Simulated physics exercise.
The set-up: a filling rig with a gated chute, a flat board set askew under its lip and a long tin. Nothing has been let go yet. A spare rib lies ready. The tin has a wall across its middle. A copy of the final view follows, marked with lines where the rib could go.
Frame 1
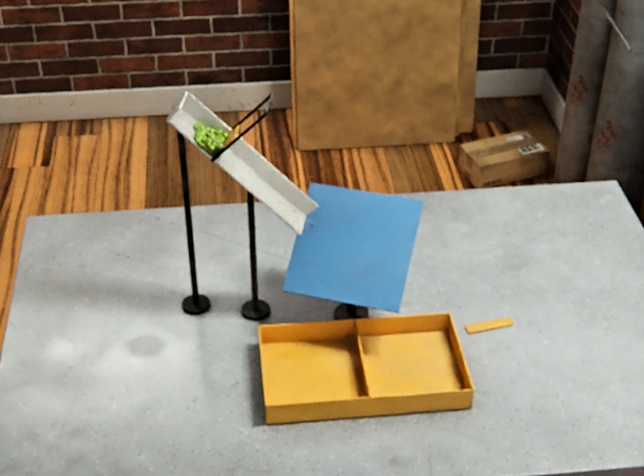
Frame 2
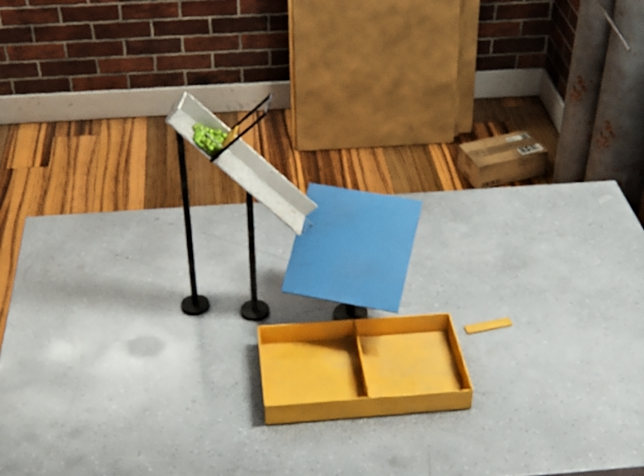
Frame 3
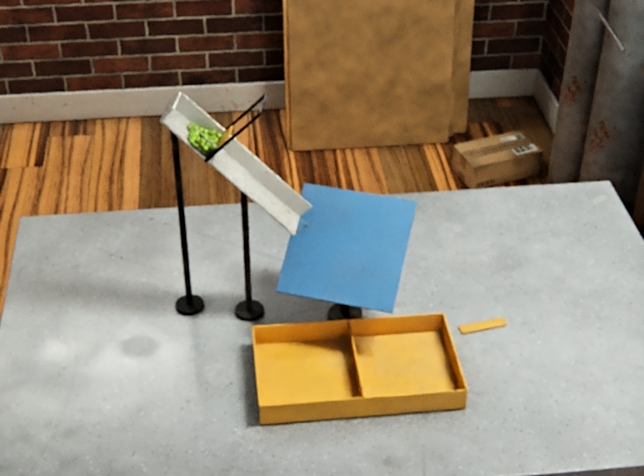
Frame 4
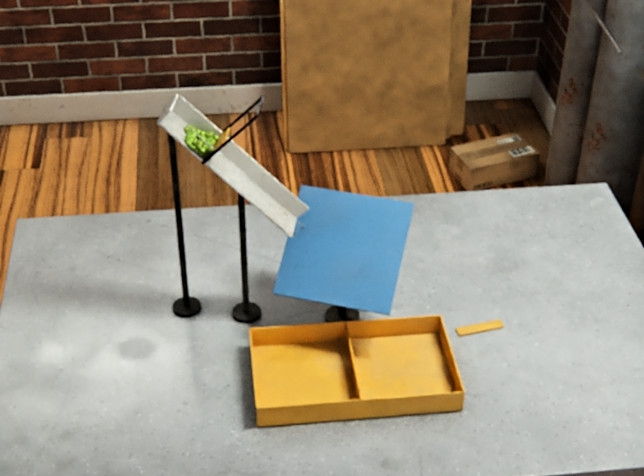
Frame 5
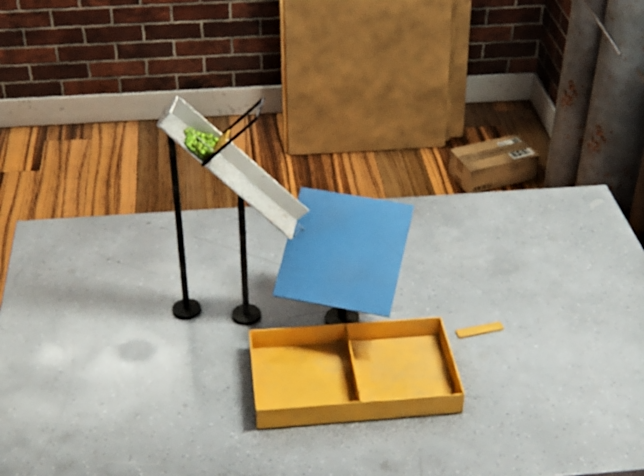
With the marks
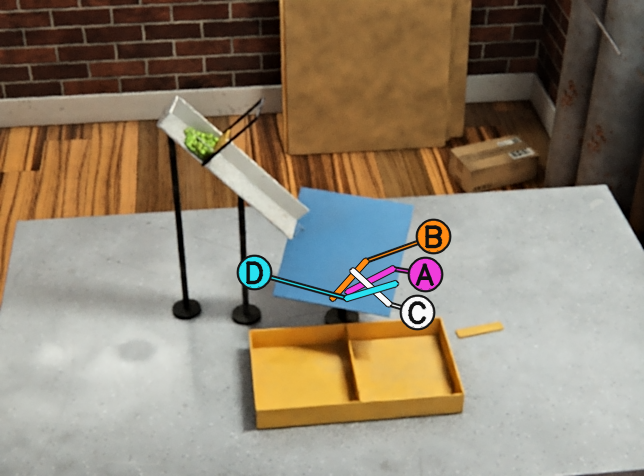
The clip opens on a pale sloping chute on black stands, green pieces bunched behind its closed gate, above a tilted blue board and a yellow two-part tray on a grey table. The view shifts very slightly, then settles, while the pieces, gate, board and tray stay still throughout.
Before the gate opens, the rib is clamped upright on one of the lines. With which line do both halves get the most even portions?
Take C.
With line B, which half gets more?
Left.
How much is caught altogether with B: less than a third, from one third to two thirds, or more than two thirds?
Line B gives more than two thirds.
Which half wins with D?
More lands on the left.
On the marked copy, line A from (392, 268) to (347, 292); line B from (365, 261) to (332, 298); line C from (352, 270) to (388, 303); line D from (395, 283) to (346, 298).
With A, of what is caught, most in the left half, a small part in the right.
With B, of what is caught, nearly all in the left half, a stray few in the right.
With C, of what is caught, about a third in the left half, about two thirds in the right.
With D, of what is caught, most in the left half, about a quarter in the right.
